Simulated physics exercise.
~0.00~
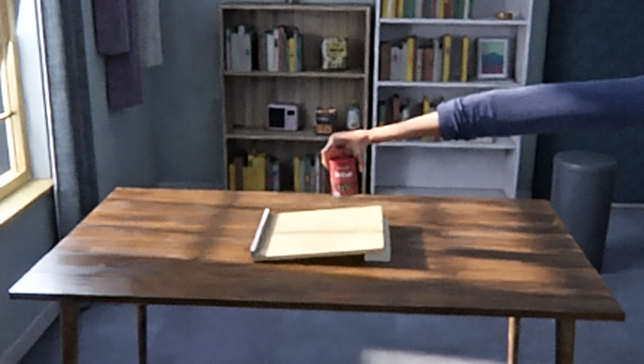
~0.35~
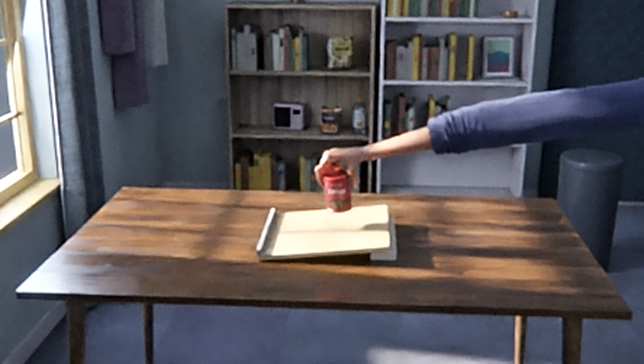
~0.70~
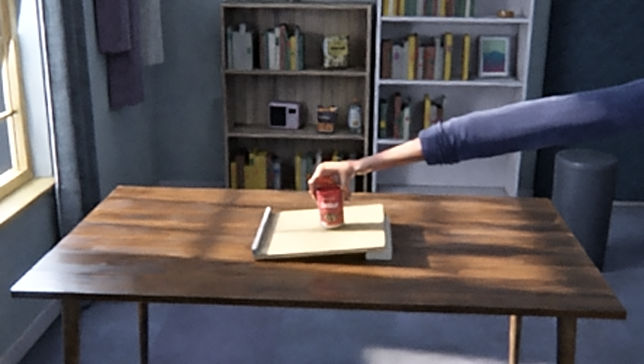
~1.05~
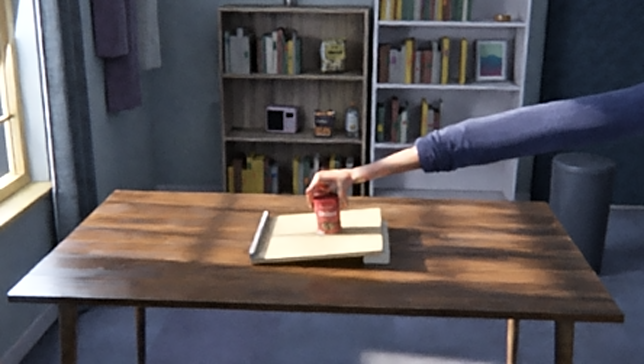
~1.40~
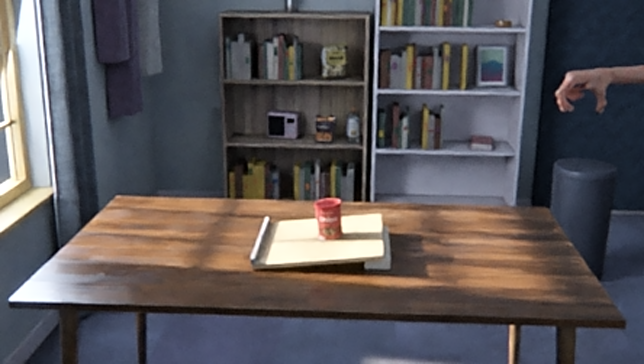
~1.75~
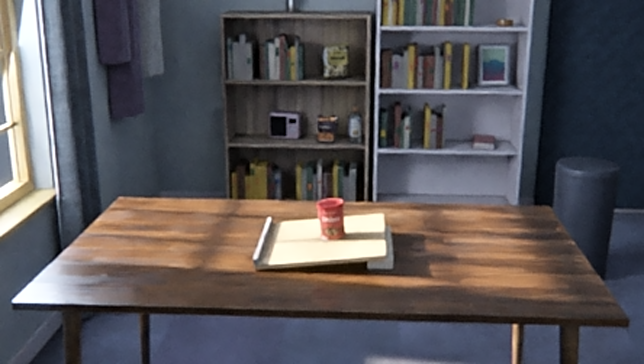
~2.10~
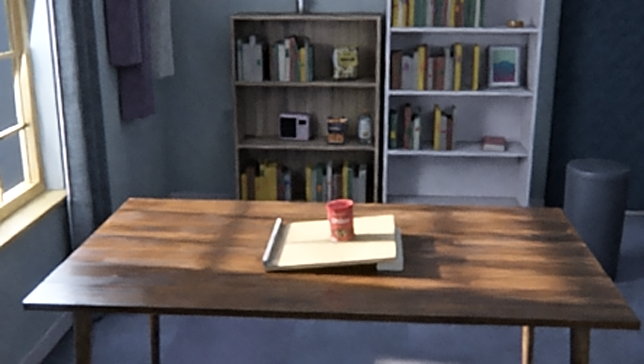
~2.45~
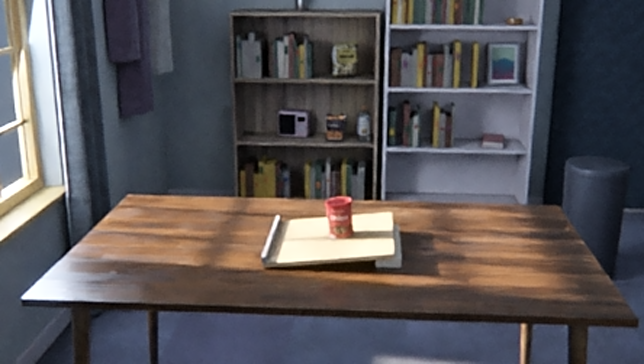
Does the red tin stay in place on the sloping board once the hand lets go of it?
Yes, the red tin remains at rest, standing upright on the board where the hand set it down.
